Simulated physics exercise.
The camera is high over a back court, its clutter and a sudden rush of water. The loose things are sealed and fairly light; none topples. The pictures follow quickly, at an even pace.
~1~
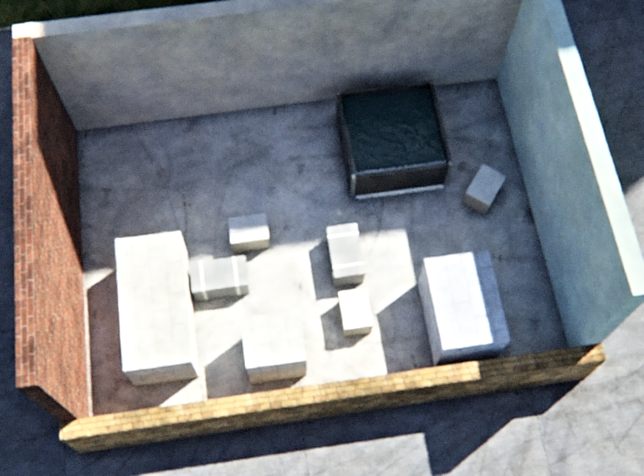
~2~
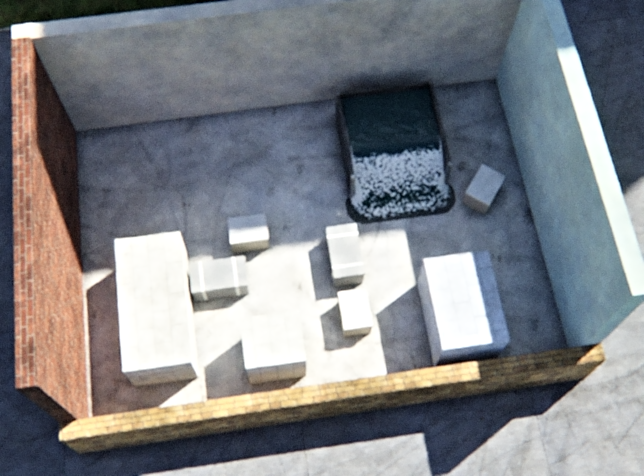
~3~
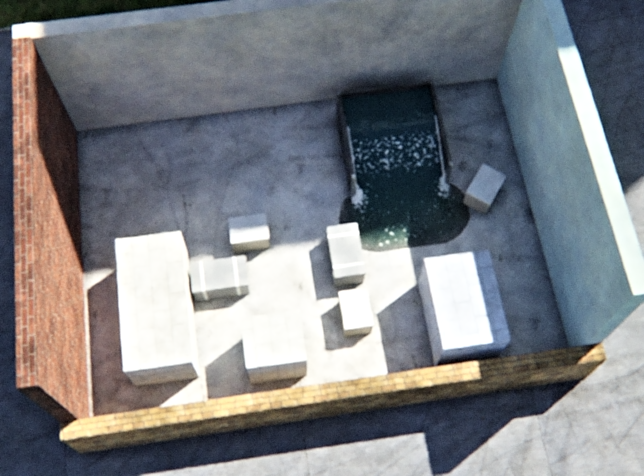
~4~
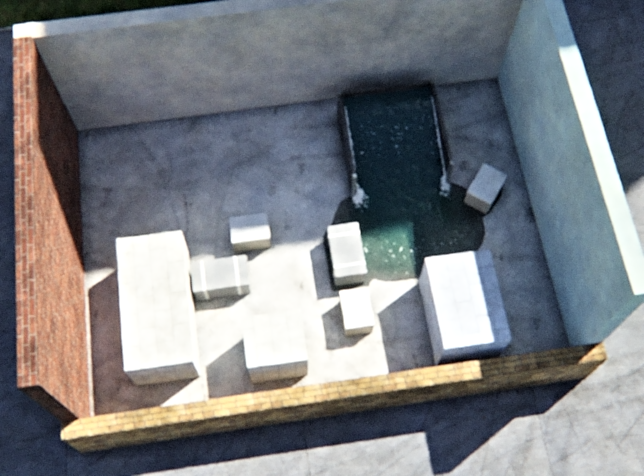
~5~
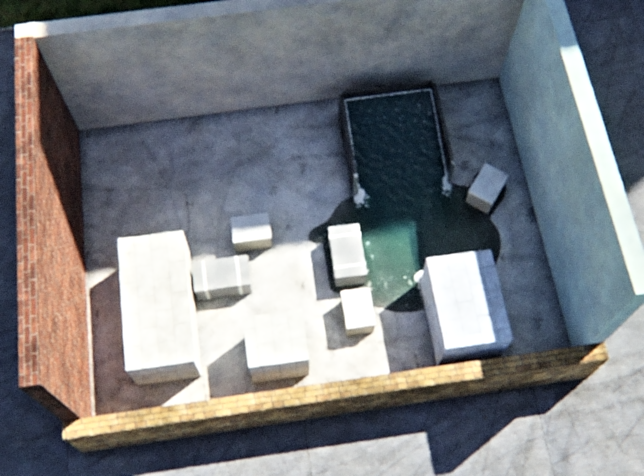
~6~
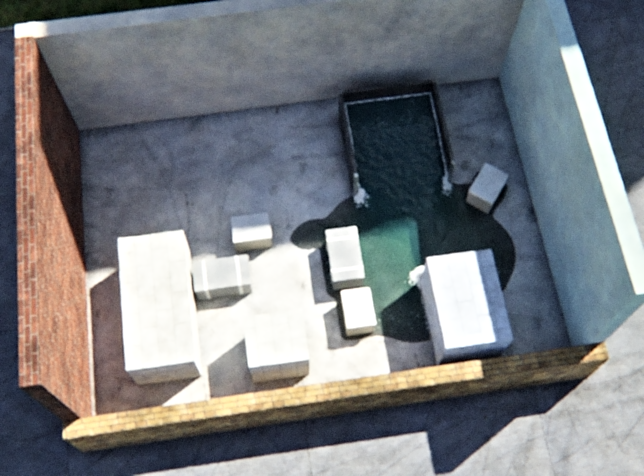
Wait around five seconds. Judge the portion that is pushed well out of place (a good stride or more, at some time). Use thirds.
That comes to from one to two thirds.
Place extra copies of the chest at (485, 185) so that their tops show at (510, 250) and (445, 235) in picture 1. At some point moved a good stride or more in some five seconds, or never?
In turn: That far or more, yes.
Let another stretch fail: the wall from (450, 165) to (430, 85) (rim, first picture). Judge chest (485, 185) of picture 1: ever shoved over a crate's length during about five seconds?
For that one: Moved that far.
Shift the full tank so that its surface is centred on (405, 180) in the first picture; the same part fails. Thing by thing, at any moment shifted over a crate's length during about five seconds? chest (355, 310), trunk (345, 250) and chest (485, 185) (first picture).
One after the other: Yes, moved that far, not that far.
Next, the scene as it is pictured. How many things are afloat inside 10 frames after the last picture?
I count 2.
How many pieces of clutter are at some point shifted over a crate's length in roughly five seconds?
I count 2.
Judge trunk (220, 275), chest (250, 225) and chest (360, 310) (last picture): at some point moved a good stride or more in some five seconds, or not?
In turn: Short of that, not that far, pushed that far.
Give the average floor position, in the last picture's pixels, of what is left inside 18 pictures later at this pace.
Roughly at (312, 272).
A moment on, 0 of 5 are well off their spots; 0 afloat.
Next, 2 of 5 are well off their spots; 2 afloat.
Later, 2 of 5 are well off their spots; 1 afloat.
In the end, 2 of 5 are well off their spots, and 2 have been at some point; 1 afloat.
